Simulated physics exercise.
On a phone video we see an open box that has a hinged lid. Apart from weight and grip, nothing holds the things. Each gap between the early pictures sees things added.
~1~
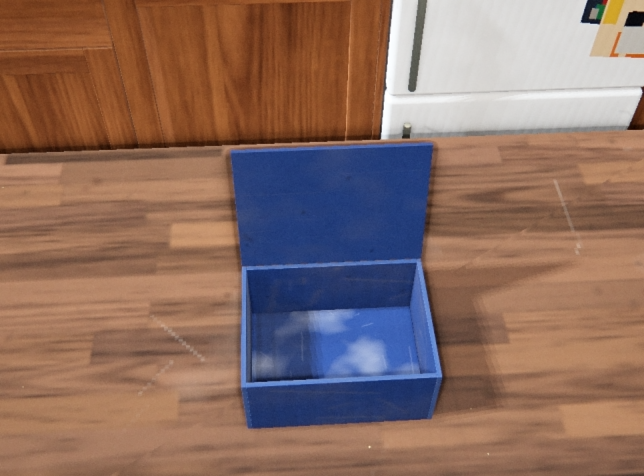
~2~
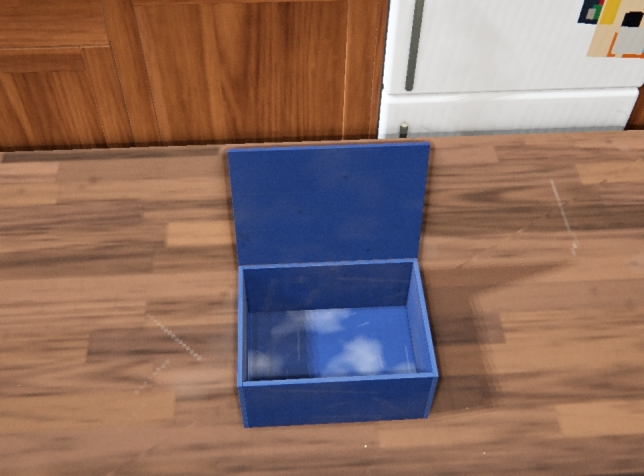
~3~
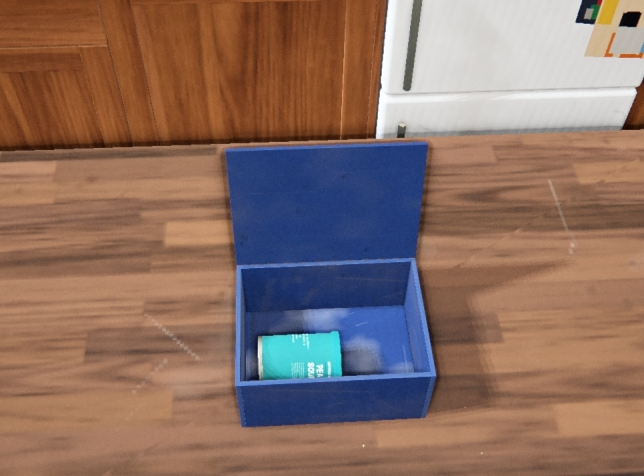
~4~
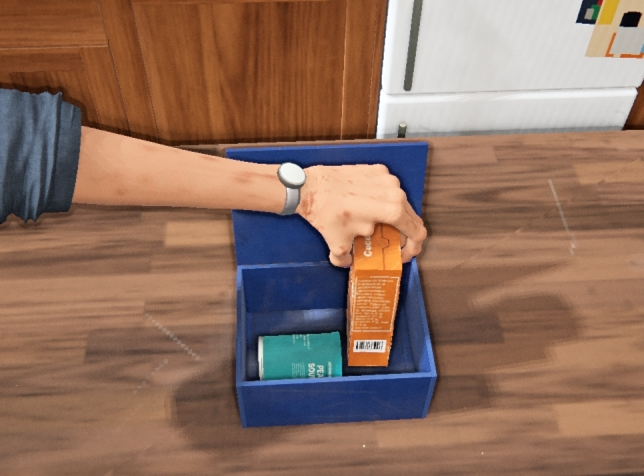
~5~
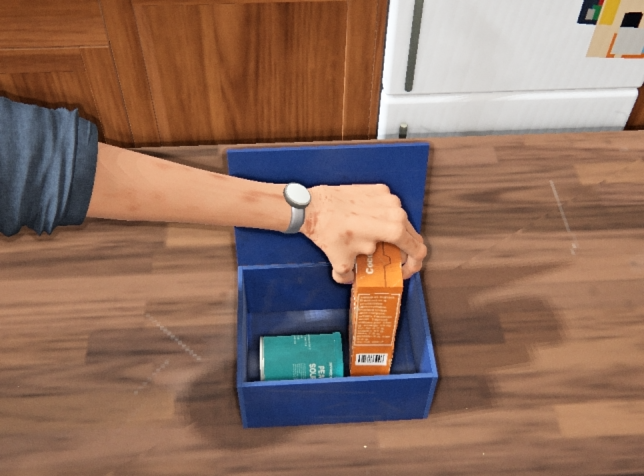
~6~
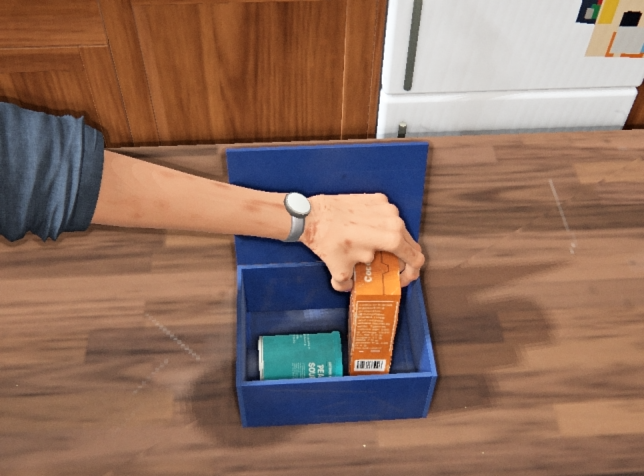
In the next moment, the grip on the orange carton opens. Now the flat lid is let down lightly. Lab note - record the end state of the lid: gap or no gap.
So the lid is still up at the end.
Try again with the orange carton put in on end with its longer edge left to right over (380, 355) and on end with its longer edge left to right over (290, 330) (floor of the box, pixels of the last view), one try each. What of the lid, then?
The lid is blocked with the first placement and is blocked with the second.
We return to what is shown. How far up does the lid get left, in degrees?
I'd put it at roughly 65°.
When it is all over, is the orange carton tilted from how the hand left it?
Observation: It keeps the set orientation.
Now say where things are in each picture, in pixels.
In the first picture, the last thing is not in view yet.
In the second picture, the last thing is not in view yet.
In the third picture, the last thing is not in view yet; turquoise tin (299, 361).
The fourth picture shows coming down; orange carton (371, 297); turquoise tin (300, 361).
The fifth picture shows coming down; orange carton (373, 311); turquoise tin (301, 361).
The sixth picture shows in place under the hand; orange carton (371, 318); turquoise tin (300, 361).
Then, 1.20 s later than the last frame, lid starting down.
Then, 2.50 s later than the last frame, lid 63° above the rim.
When it is over, lid 63° above the rim; both as before. End places, in pixels of the last picture, orange carton near (371, 318).
